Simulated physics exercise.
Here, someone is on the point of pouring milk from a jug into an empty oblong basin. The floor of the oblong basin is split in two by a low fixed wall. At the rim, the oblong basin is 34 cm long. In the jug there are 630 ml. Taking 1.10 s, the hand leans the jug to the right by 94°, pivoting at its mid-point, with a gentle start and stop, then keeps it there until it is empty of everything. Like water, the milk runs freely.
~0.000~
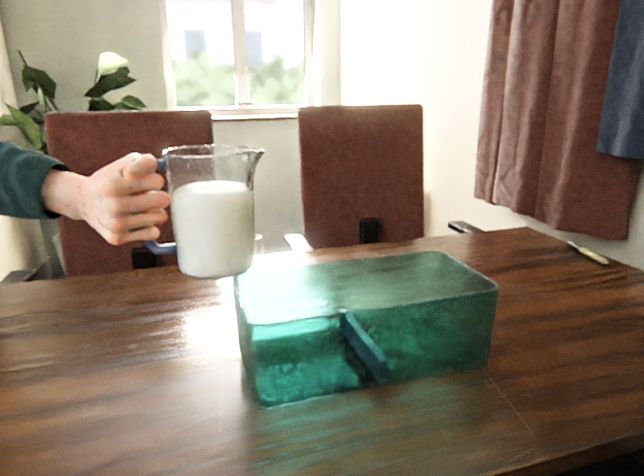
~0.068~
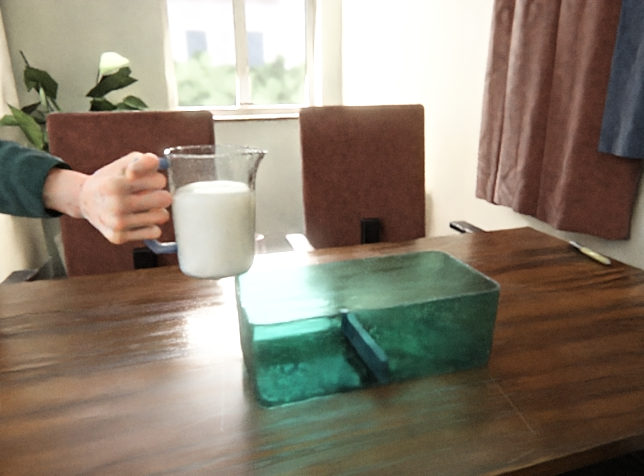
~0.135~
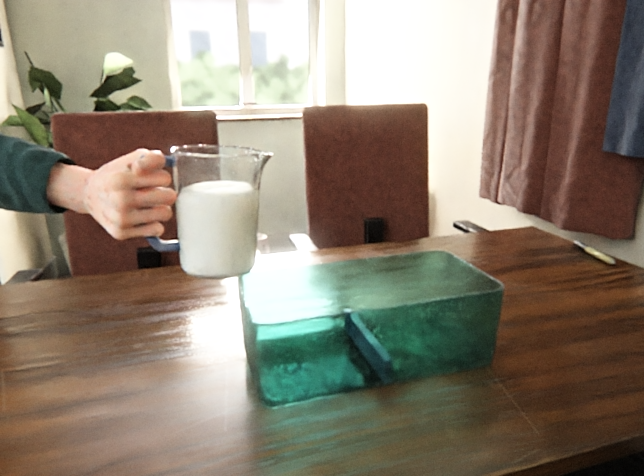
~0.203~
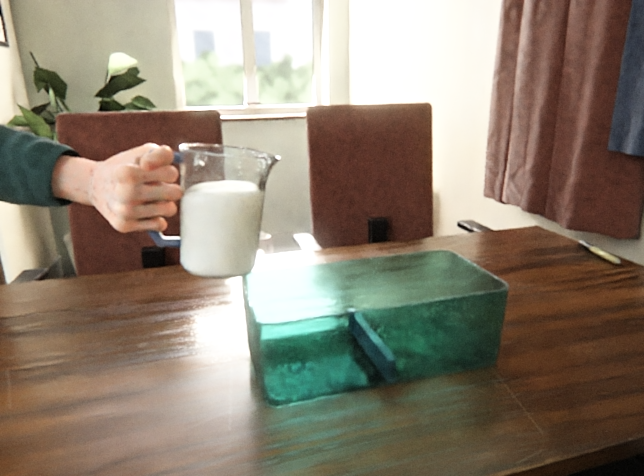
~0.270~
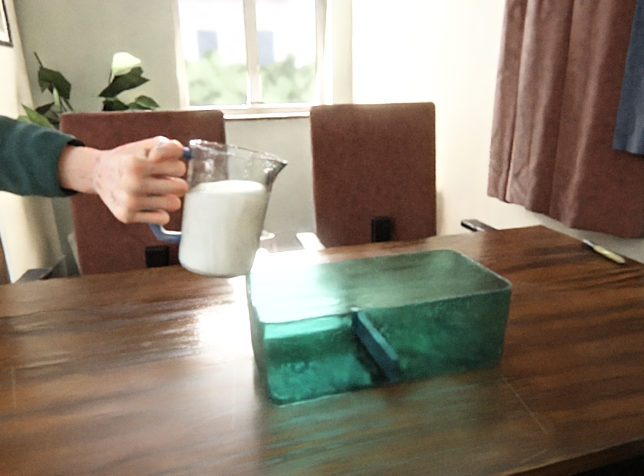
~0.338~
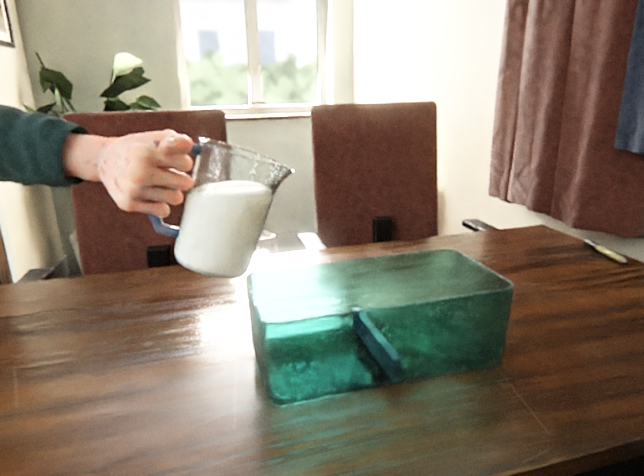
A hand holds a jug of milk beside a green basin and tilts it right.
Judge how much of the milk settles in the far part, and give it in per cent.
Some 8 per cent settles in the far part.
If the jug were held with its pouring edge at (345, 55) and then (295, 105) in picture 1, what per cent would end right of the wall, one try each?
About 85 %, then about 75 %.
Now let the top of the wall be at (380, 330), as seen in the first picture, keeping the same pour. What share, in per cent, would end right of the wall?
Estimate: Close to 10 per cent.
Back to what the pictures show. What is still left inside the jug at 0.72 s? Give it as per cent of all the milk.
About 92 per cent.
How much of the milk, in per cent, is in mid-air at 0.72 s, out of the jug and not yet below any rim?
Near 7 per cent of it all.
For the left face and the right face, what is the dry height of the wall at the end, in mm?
Noted: Left near 12 mm, right near 32 mm.
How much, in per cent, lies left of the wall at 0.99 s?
The left part holds some 32 per cent.
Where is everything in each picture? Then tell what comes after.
Tilt 0°; pouring edge (264, 150); surface from (171, 190) to (249, 186); the oblong basin's rim runs from (239, 299) to (468, 268); the wall's top is at (361, 333), in the first frame.
Tilt 1°; pouring edge (266, 151); surface from (173, 191) to (251, 186), in the second frame.
Tilt 3°; pouring edge (272, 153); surface from (177, 191) to (255, 186), in the third frame.
Tilt 8°; pouring edge (280, 157); surface from (184, 192) to (261, 186), in the fourth frame.
Tilt 13°; pouring edge (288, 162); surface from (188, 191) to (266, 186), in the fifth frame.
Tilt 20°; pouring edge (294, 170); surface from (189, 194) to (271, 186), in the sixth frame.
Then, 0.72 s in, the tilt is 69° and 93 per cent is still to pour, 0 is left of the wall and 0 right of it.
Then, 0.99 s in, the tilt is 92° and 51 per cent is still to pour, 31 is left of the wall and 0 right of it.
Then, 1.28 s in, the tilt is 94° and 15 per cent is still to pour, 71 is left of the wall and 4 right of it.
Then, 1.60 s in, the tilt is 94° and 4 per cent is still to pour, 84 is left of the wall and 8 right of it.
Finally, 89 per cent lies left of the wall, 8 right of it and 3 outside.
